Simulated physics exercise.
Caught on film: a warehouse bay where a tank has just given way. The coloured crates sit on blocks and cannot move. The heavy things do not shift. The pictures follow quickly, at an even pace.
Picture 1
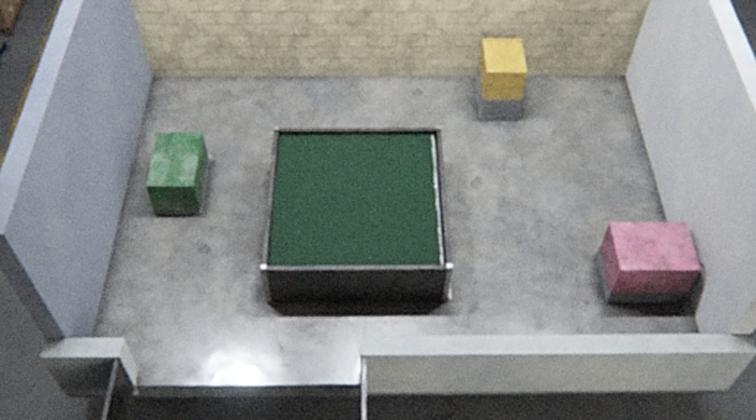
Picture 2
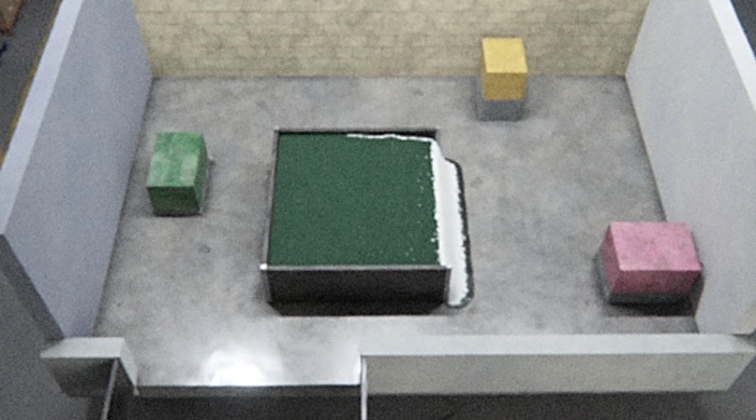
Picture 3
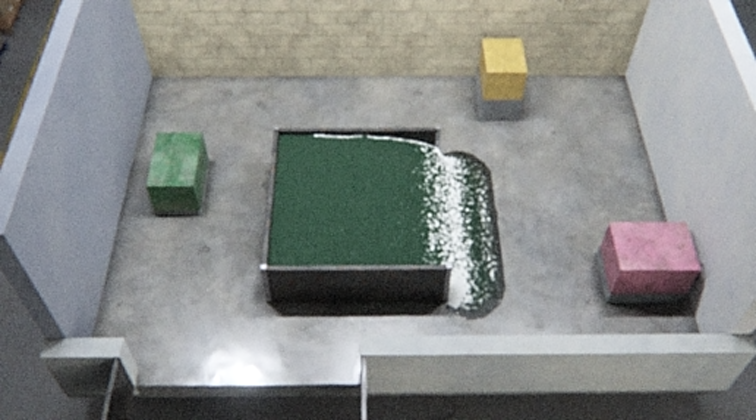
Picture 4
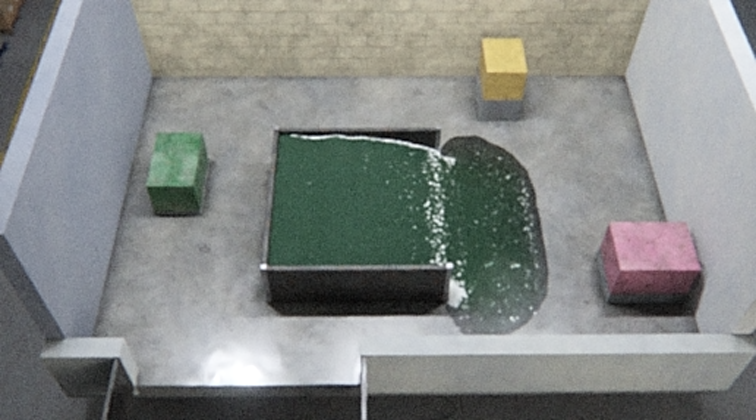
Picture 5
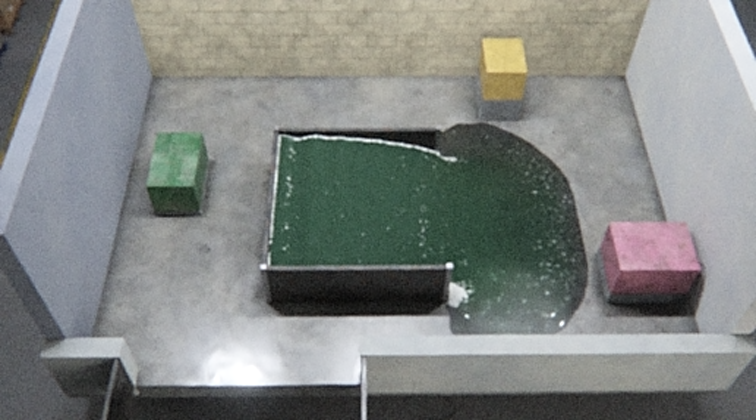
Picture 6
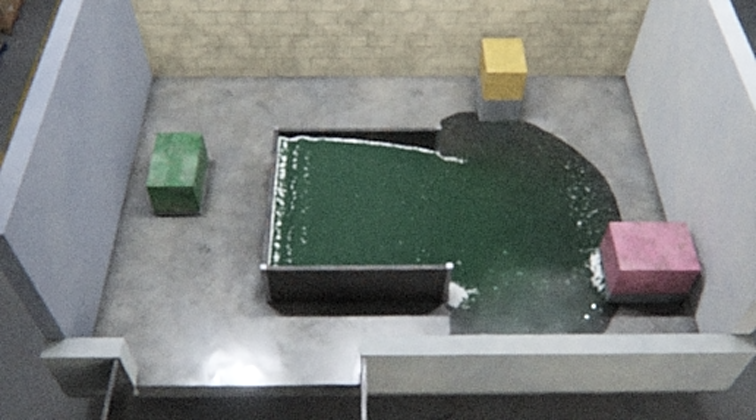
A big square tank of dark green water opened along its right side, and the water poured out in a white, foamy edge, then spread across the gray floor and reached the pink block.
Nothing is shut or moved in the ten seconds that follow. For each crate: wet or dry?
In the end: The yellow crate stays dry; the pink crate gets wet; the green crate gets wet.
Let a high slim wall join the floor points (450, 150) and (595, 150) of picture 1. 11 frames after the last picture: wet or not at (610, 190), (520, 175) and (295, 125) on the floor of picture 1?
In that order: Wet, under water, clear.
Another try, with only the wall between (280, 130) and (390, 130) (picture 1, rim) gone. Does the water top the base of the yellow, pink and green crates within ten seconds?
Yellow crate keeps dry; pink crate remains dry; green crate takes water.
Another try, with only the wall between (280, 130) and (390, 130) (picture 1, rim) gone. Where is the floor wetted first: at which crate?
I say the yellow-painted one.
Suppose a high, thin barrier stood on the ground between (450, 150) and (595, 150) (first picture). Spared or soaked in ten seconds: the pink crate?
One by one: Pink crate is topped.
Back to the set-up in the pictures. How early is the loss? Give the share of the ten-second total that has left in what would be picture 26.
Near 0 in a hundred.
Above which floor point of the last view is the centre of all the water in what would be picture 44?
I would point to (476, 202).
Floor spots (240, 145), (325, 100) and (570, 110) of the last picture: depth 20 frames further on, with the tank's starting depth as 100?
Roughly 0, 0 and 40 per cent, in turn.
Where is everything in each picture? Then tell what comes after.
The first frame shows the water tank at (357, 198) is whole and still.
In the second frame, water pours out at (439, 216) and has run to (452, 305).
In the third frame, the front is at (472, 313), out from the gap at (439, 219).
In the fourth frame, water pours out at (439, 220) and has run to (515, 321).
In the fifth frame, the front is at (550, 330), out from the gap at (439, 220).
In the sixth frame, water pours out at (438, 221) and has run to (601, 183).
A moment on, water covers 40 % of the floor; the yellow crate water round its plinth, the pink crate water round its plinth, the green crate not reached.
Next, water covers 40 % of the floor; the yellow crate water round its plinth, the pink crate water round its plinth, the green crate not reached.
Then, water covers 50 % of the floor; the yellow crate water round its plinth, the pink crate water round its plinth, the green crate not reached.
Later, water covers 90 % of the floor; the yellow crate water round its plinth, the pink crate water round its plinth, the green crate water round its plinth.
In the end, water covers 100 % of the floor; the yellow crate stayed above the water, the pink crate was topped, the green crate was topped.
